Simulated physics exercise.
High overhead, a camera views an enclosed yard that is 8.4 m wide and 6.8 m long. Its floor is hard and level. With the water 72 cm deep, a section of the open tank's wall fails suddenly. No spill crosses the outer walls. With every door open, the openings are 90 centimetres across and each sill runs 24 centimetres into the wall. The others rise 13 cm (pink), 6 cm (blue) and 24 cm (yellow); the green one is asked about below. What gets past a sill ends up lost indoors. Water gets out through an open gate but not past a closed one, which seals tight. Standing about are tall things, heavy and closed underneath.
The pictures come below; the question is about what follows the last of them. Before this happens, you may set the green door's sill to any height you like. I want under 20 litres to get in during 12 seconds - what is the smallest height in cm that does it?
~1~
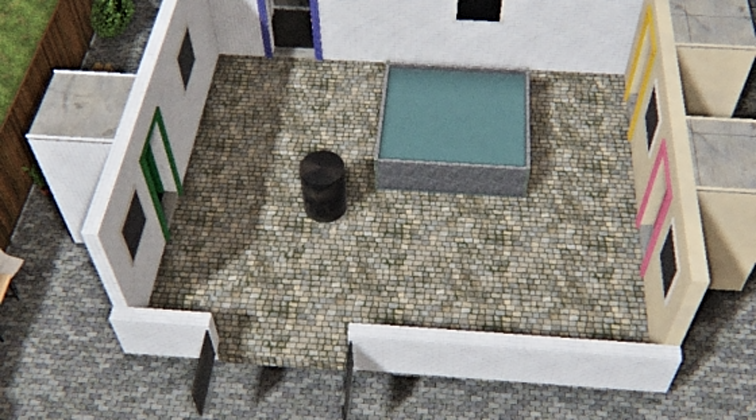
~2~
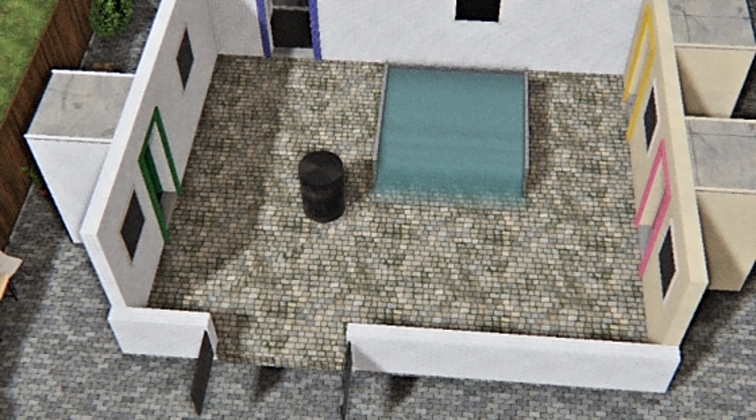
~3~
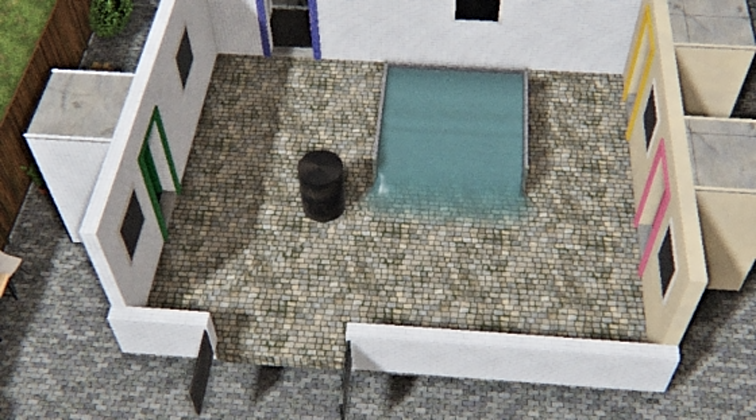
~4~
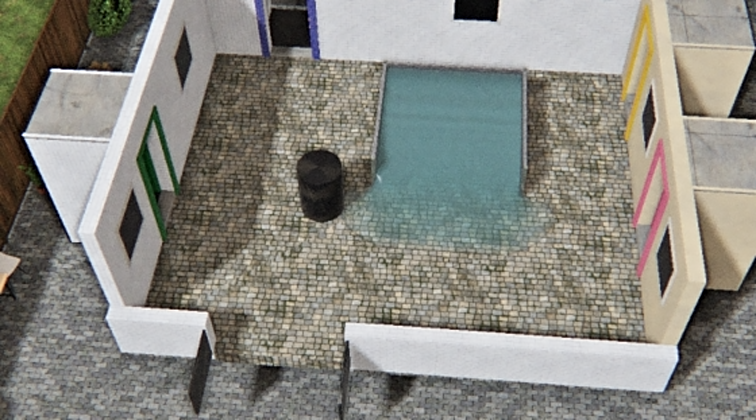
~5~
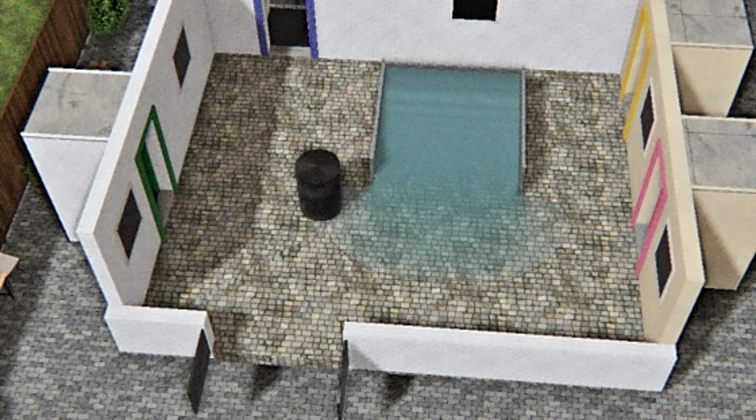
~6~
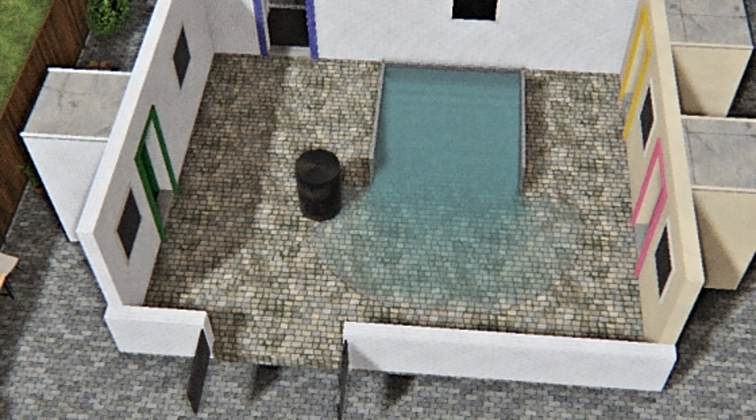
You would need about 6 cm.
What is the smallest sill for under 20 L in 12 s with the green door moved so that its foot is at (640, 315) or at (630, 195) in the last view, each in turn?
First place around 28 cm, second around 6.5 cm.
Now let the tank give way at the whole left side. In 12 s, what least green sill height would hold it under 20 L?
At least roughly 19 centimetres tall.
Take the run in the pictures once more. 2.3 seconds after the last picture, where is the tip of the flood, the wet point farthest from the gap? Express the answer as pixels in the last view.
Lab note: Front tip approx. at (136, 332).
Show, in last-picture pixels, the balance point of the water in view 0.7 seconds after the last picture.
The water's centre is at about (447, 192).
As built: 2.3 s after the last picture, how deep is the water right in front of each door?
Lab note, cm: Pink 3; blue 0; yellow 0; green 0.
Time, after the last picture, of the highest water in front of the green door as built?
At roughly 5.0 s.
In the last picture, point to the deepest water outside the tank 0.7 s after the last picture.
Around pixel (428, 354).
Then, 0.7 s after the last picture water covers 35 % of the floor, deepest (44 cm) near (428, 354); it has not reached the green door.
Then, 2.3 s after the last picture water covers 45 % of the floor, deepest (48 cm) near (641, 369); it has not reached the green door.
Then, 11.3 s after the last picture water covers 100 % of the floor, deepest (14 cm) near (190, 140); 6 cm at the green door, 0 litres in over its 14 cm sill.
At the green door as built, the water peaked near 10 cm, 5.1 s after the last picture.
Run again over the same 12 s with other heights there, 25 litres in over 5.5 cm, 14 litres over 6.5 cm. The limit of 20 litres is kept from about 6 cm up.
